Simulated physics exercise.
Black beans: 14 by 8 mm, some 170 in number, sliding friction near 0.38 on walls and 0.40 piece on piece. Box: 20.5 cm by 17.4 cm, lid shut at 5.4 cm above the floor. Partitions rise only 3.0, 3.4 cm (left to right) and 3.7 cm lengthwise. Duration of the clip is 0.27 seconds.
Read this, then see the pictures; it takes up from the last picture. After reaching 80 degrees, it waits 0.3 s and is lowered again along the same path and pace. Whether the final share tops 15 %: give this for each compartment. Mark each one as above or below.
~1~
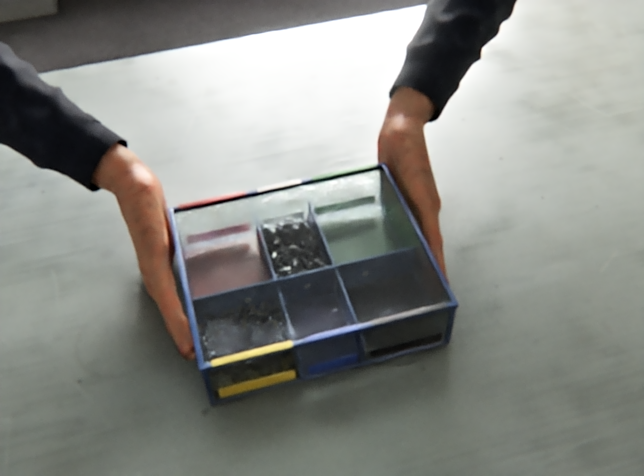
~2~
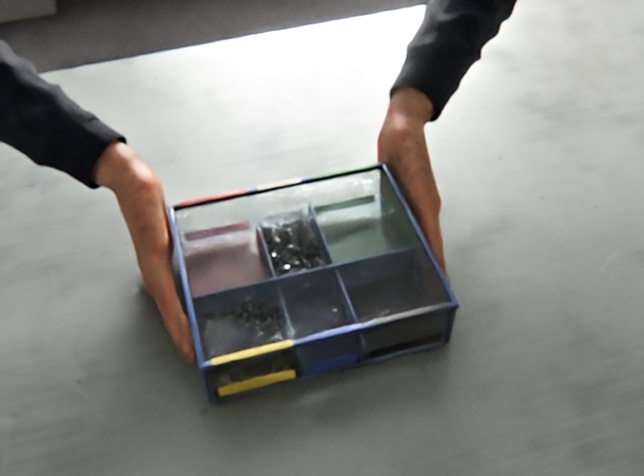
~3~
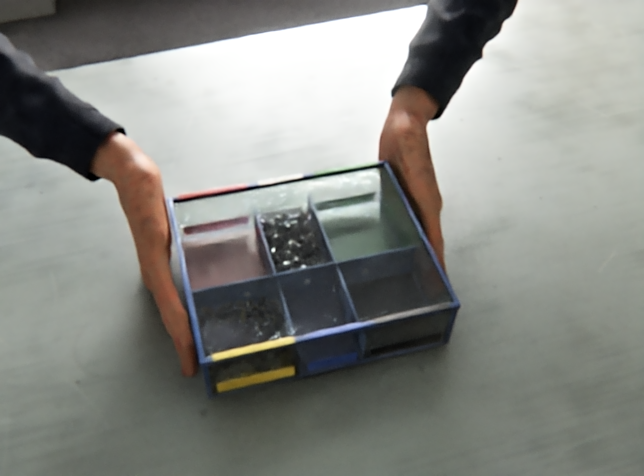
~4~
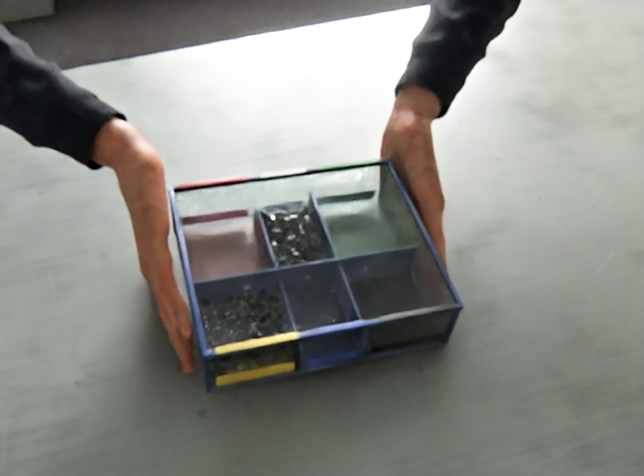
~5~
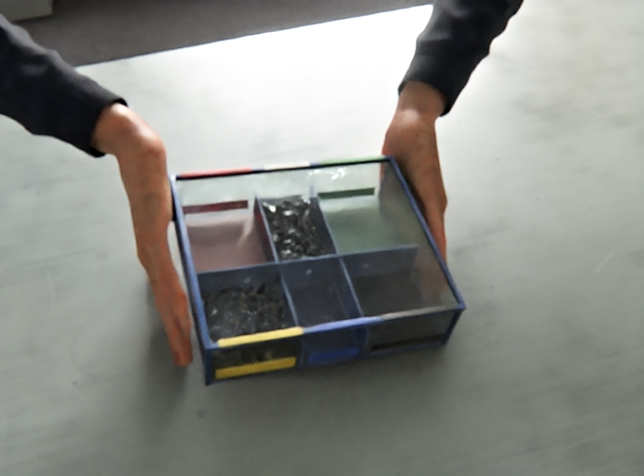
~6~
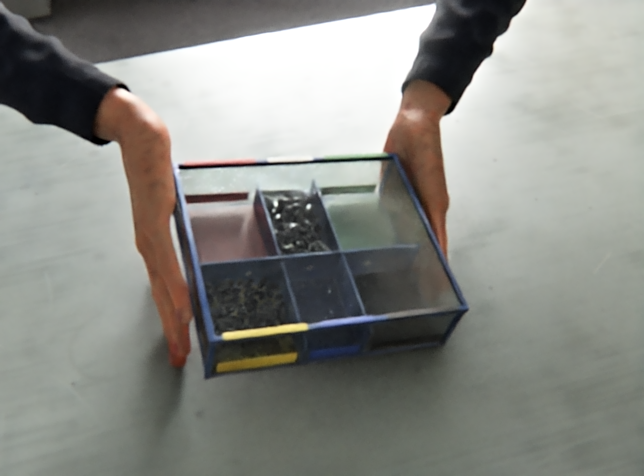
Marked: Red compartment below; blue compartment below; green compartment below; yellow compartment above; white compartment above; black compartment above.
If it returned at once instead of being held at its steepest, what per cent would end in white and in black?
That would leave white with 40 percent and black with 15 percent.
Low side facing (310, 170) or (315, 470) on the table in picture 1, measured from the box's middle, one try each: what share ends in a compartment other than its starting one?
That would be close to 20 per cent and then close to 25 per cent.
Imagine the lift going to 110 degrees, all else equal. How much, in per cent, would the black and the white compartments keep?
Black 80 %; white 0 %.
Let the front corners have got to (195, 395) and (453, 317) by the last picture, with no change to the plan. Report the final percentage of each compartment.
Red 0, blue 5, green 0, yellow 65, white 30, black 0.
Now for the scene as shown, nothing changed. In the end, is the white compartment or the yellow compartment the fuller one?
The larger amount is in the white one.
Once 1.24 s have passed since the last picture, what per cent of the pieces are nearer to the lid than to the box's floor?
Close to 20 in a hundred.
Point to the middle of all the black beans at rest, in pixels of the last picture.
Estimated resting centre: Around (319, 313).
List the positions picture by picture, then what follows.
The first picture shows box tilt 0 degrees, front corners at (204, 366) and (452, 304); yellow 45 %, white 55 %.
The second picture shows box tilt 1 degrees, front corners at (204, 364) and (453, 304).
The third picture shows box tilt 3 degrees, front corners at (205, 360) and (454, 304), lowest corner right front.
The fourth picture shows box tilt 6 degrees, front corners at (207, 353) and (457, 305), lowest corner right front.
The fifth picture shows box tilt 10 degrees, front corners at (210, 345) and (460, 306), lowest corner right front.
The sixth picture shows box tilt 13 degrees, front corners at (215, 338) and (463, 307), lowest corner right front; yellow 45 %, white 55 %.
Then, 1.24 s after the last picture, tilt 80 degrees; blue 5 %, yellow 40 %, white 45 %, black 10 %.
Then, 2.07 s after the last picture, tilt 40 degrees; blue 5 %, yellow 30 %, white 40 %, black 20 %.
Then, 2.91 s after the last picture, tilt 0 degrees; blue 5 %, yellow 30 %, white 40 %, black 20 %.
In the end, red 0 %, blue 5 %, green 0 %, yellow 30 %, white 40 %, black 20 %.
